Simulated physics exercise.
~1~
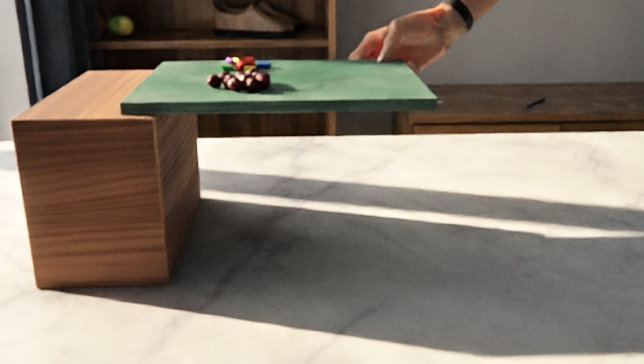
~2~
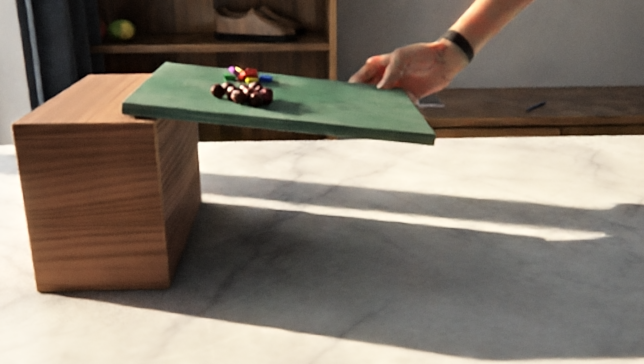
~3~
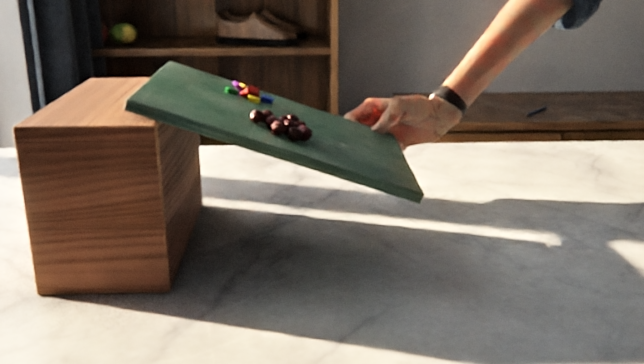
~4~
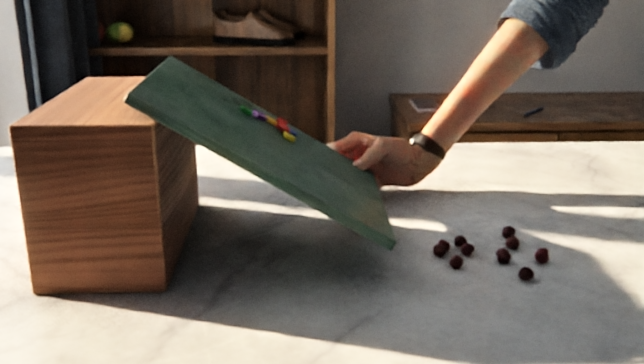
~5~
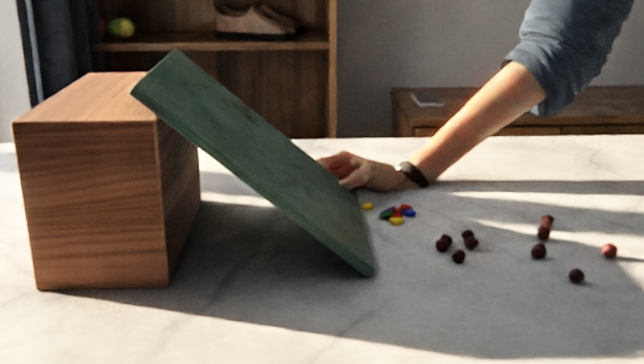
A green board rests with its left end on a wooden block while a hand holds up its right end, with a cluster of dark reddish balls and a smaller heap of bright, multicoloured pieces on top. The hand lowers its end, and the board tilts down to the right as the dark balls start to shift. As the slope steepens, the balls roll off and scatter across the pale marble surface, while the colourful pieces still cling to the board. Finally the colourful pieces slide off too, stopping near its foot, with the dark balls spread farther to the right.
